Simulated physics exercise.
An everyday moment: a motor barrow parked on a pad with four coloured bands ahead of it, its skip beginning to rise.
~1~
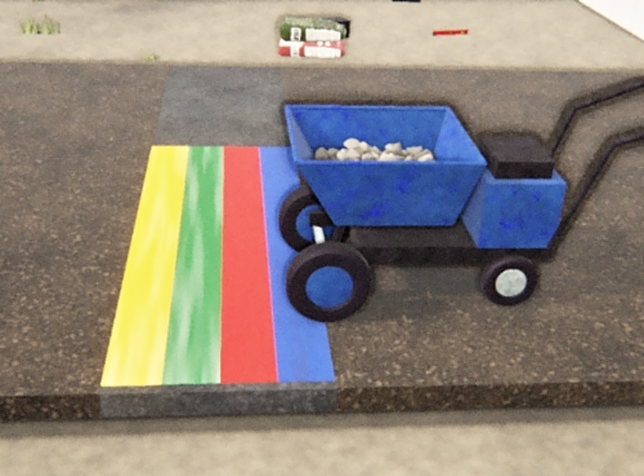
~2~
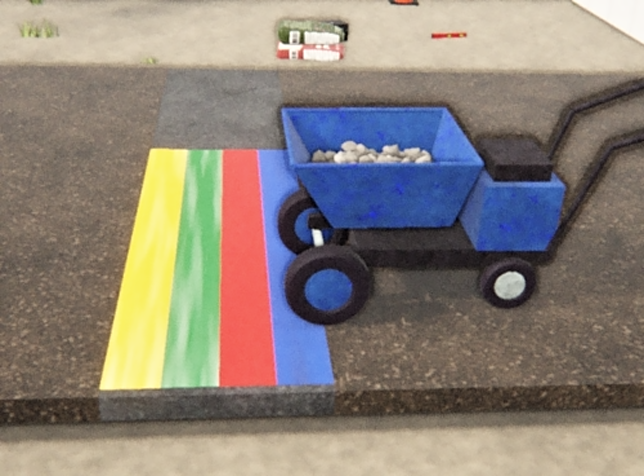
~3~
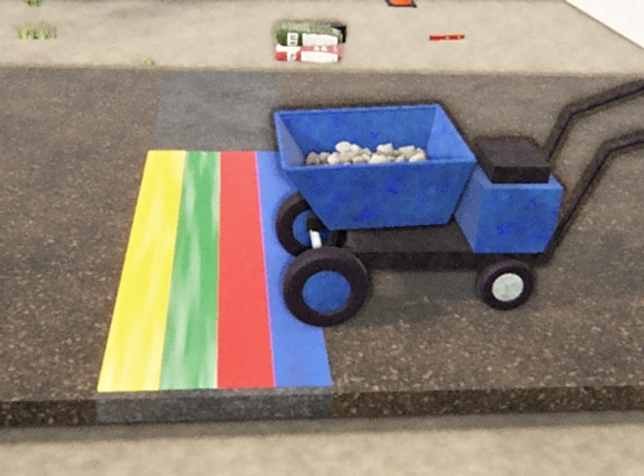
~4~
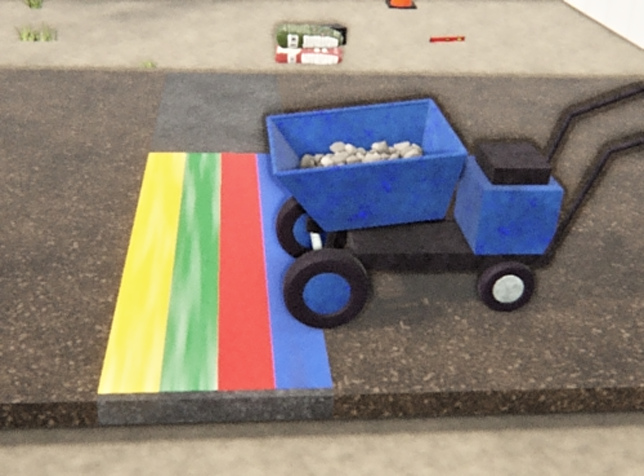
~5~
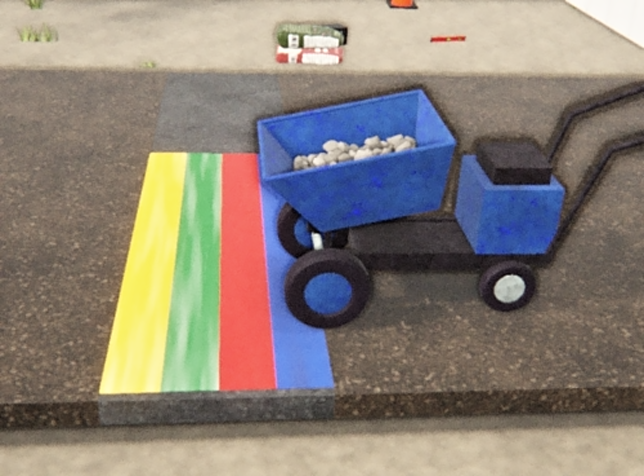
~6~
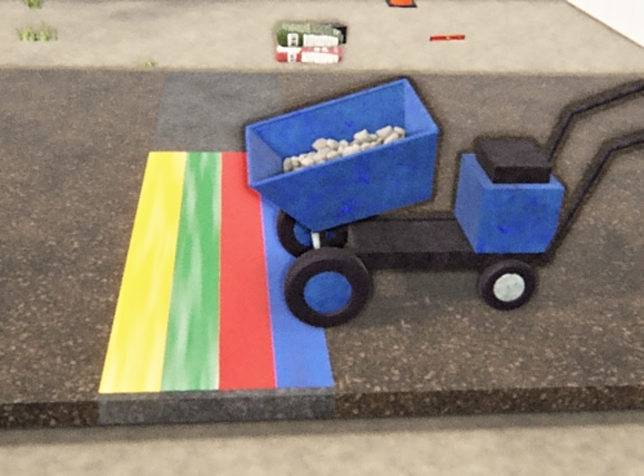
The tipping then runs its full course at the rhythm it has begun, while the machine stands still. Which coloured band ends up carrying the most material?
The yellow band.
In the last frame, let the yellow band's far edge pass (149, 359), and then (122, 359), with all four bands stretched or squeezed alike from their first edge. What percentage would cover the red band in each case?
About 0 per cent first, then about 0 per cent.
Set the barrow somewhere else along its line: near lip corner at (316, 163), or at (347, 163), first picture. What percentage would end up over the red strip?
Roughly 0 and 20 percent respectively.
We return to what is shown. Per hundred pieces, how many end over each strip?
Blue strip = 0 %; red strip = 0 %; green strip = 25 %; yellow strip = 40 %.
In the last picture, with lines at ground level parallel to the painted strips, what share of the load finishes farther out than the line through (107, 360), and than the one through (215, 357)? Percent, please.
Respectively 10 and 80 percent.
Just after the last frame, skip tipped steeply; every one in the skip.
A moment on, skip tipped right over; almost all in the skip; just a few over the green strip; just a few over the yellow strip.
Further on, skip tipped right over; roughly a third in the skip; roughly a quarter over the green strip; roughly a third over the yellow strip; about a tenth off the paint.
When it is over, skip tipped right over; roughly a quarter in the skip; not one over the blue strip; not one over the red strip; roughly a quarter over the green strip; roughly a third over the yellow strip; about a tenth off the paint.
